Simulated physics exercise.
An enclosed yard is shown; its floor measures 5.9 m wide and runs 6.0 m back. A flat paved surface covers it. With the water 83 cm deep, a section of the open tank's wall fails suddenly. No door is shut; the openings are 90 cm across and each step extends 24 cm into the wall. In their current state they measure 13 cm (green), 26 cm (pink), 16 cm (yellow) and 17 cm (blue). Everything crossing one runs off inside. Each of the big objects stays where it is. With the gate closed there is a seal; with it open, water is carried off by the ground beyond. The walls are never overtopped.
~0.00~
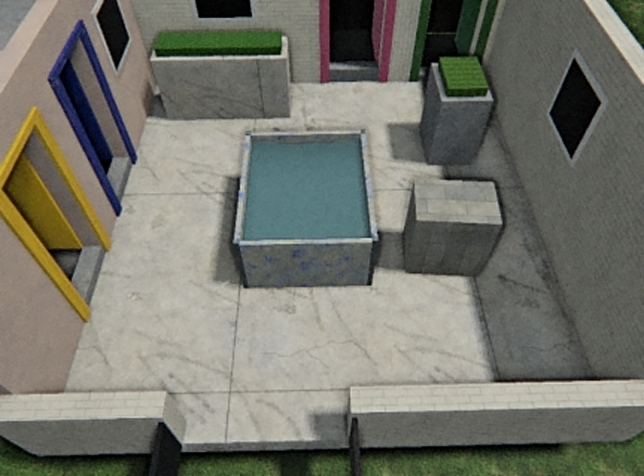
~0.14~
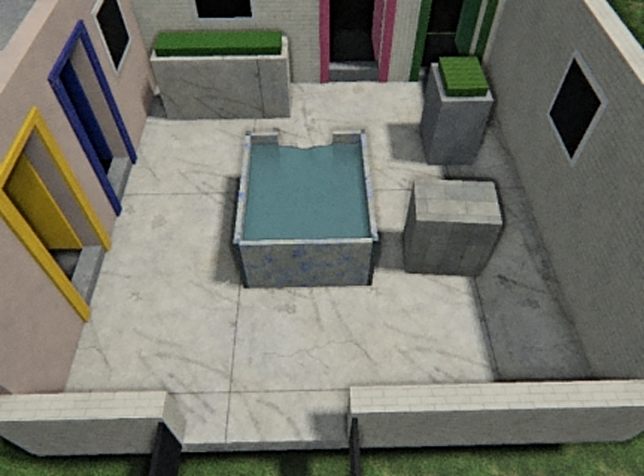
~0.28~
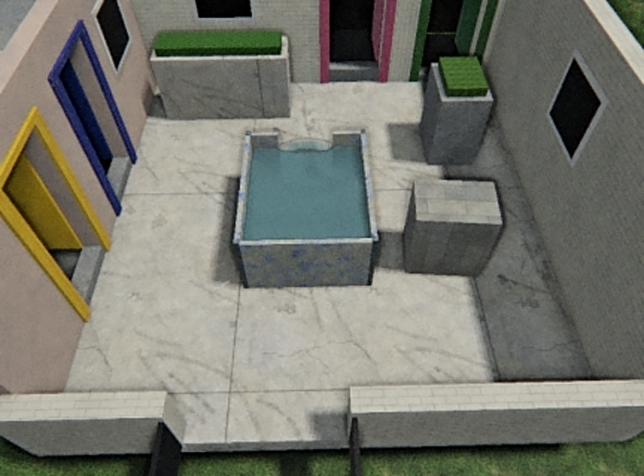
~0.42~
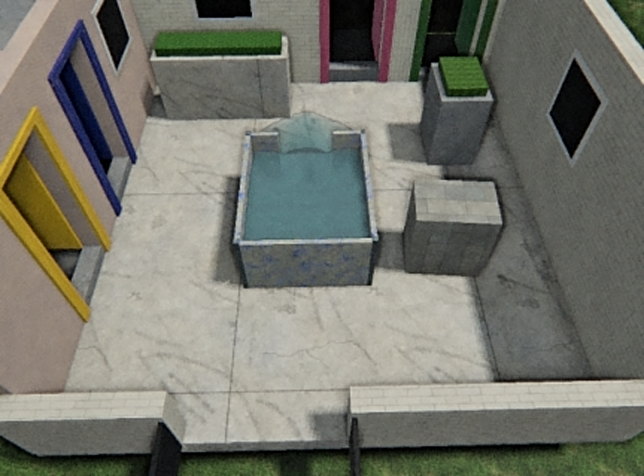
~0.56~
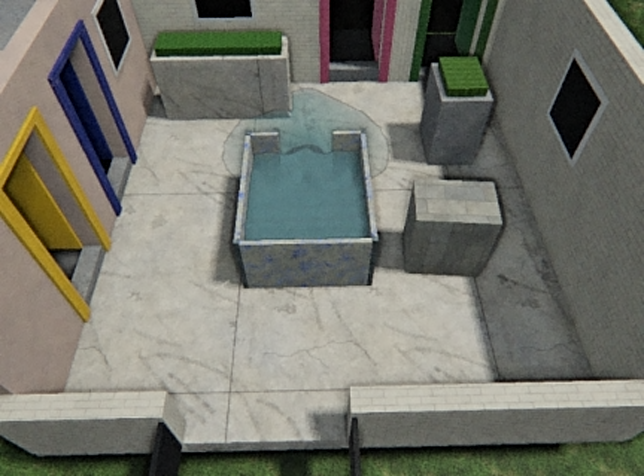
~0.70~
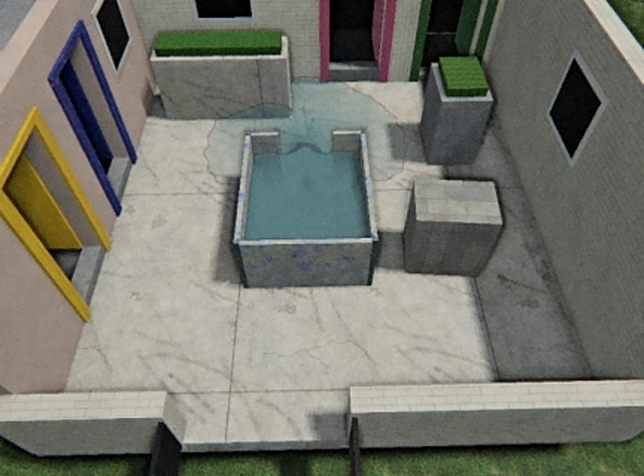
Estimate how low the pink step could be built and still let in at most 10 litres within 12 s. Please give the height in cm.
I would say 28 cm or so.
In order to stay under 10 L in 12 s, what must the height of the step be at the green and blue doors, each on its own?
Some 18 cm for green, some 7.0 cm for blue.
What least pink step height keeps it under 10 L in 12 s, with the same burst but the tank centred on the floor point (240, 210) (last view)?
Roughly 8.5 cm is needed.
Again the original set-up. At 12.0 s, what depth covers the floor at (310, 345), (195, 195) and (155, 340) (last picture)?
Around 6 cm, 2 cm and 8 cm.
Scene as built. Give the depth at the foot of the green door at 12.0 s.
About 8.0 centimetres deep.
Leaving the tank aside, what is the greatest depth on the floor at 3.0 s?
29 cm.
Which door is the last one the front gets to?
Door: Yellow.
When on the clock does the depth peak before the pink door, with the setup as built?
Around 1.4 seconds.
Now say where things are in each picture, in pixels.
Still water, 83 cm deep, in the open tank at (306, 187); the pink door at (356, 29) is dry, in the first frame.
Water pours out on the far side and has run 0.4 m, to a hidden place; about 13 cm deep outside, 83 cm at the back, in the second frame.
Water pours out on the far side and has run 0.9 m, to a hidden place; about 12 cm deep outside, 83 cm at the back, in the third frame.
Water pours out on the far side and has run 1.6 m, to (301, 116); about 7 cm deep outside, 78 cm at the back, in the fourth frame.
Water pours out on the far side and has run 2.2 m, to (301, 92); about 5 cm deep outside, 69 cm at the back, in the fifth frame.
The front is at (338, 83), 2.5 m from the gap on the far side; 5.0 m2 of floor is wet, 72 cm left at the back; the pink door at (356, 29), 2.6 m from the gap, is still 0.3 m from the nearest water, in the sixth frame.
After 1.4 s water covers 25 % of the floor, deepest (44 cm) near (308, 176); 32 cm at the pink door, 1 litre in over its 26 cm step.
After 3.0 s water covers 45 % of the floor, deepest (29 cm) near (167, 86); 20 cm at the pink door, 15 litres in over its 26 cm step.
After 12.0 s water covers 100 % of the floor, deepest (10 cm) near (595, 410); 7 cm at the pink door, 15 litres in over its 26 cm step.
At the pink door as built, the water arrived by 0.8 s and peaked near 32 cm at 1.4 s.
With a step of 23 cm, 34 litres would have come in within the 12 s; with 31.5 cm, 3 litres. So under 10 litres takes about 28 cm.
